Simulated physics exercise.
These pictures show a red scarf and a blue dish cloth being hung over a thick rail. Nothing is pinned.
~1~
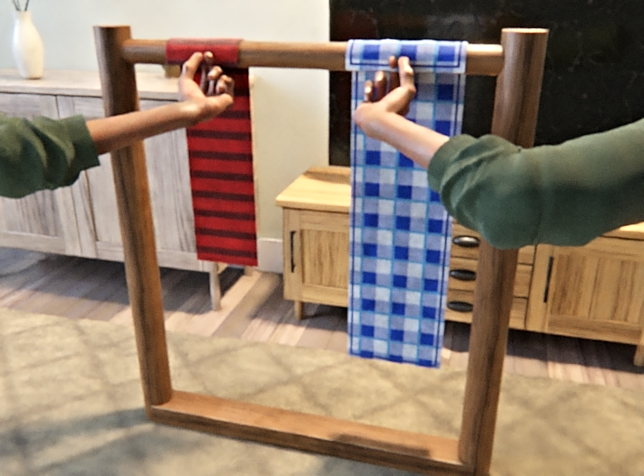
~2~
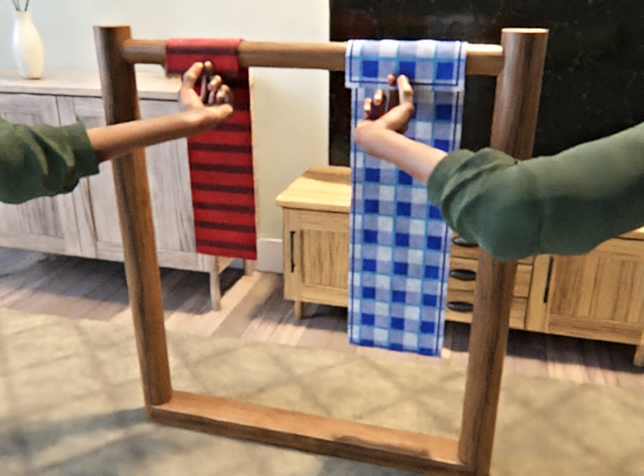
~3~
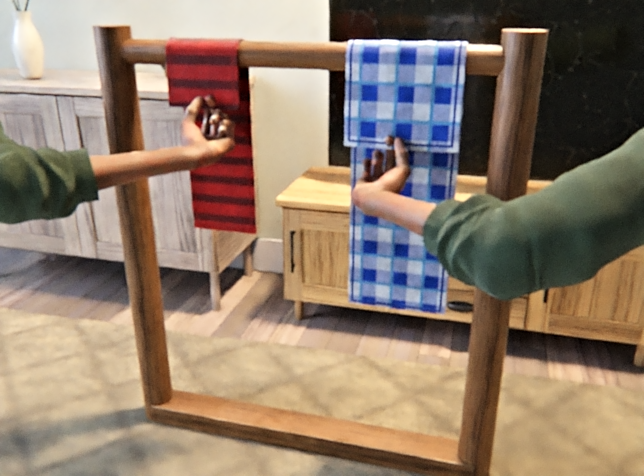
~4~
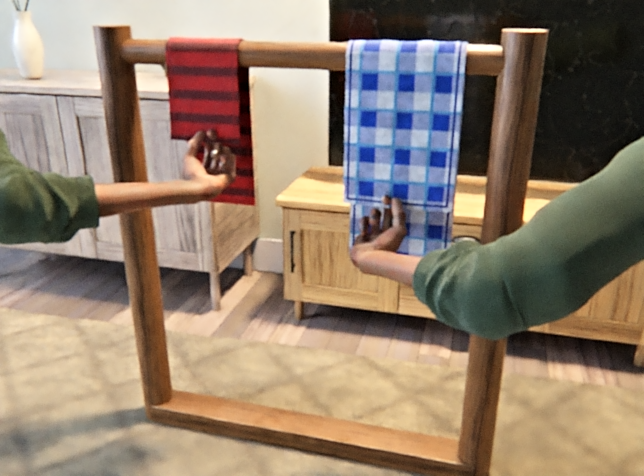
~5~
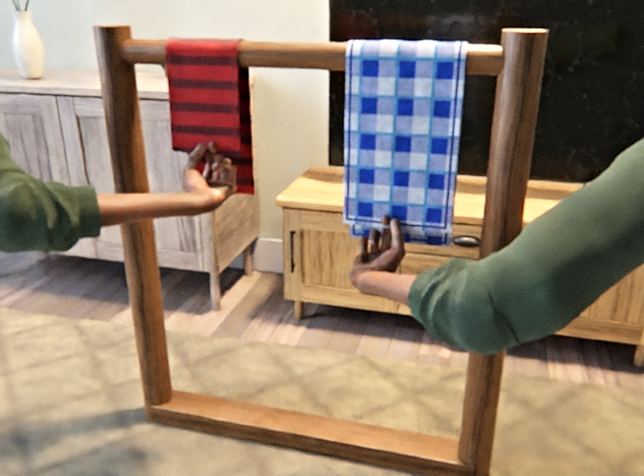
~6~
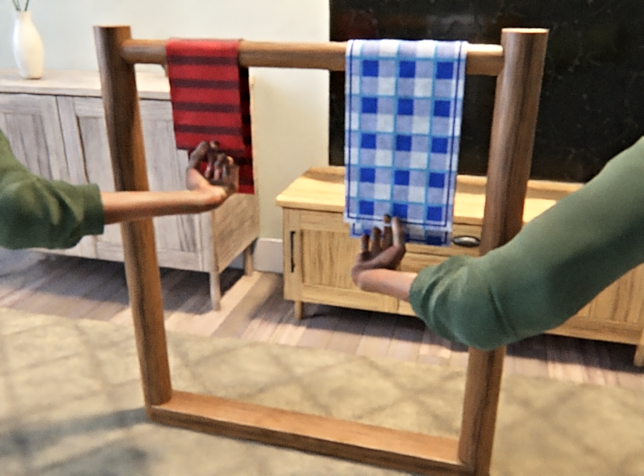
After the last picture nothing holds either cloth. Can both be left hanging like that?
The red scarf keeps its place and the blue dish cloth stays on.
Then, 0.60 s after the last picture, scarf still hanging; dish cloth still hanging.
At rest, scarf still hanging; dish cloth still hanging. The red scarf stays on and the blue dish cloth hangs there.
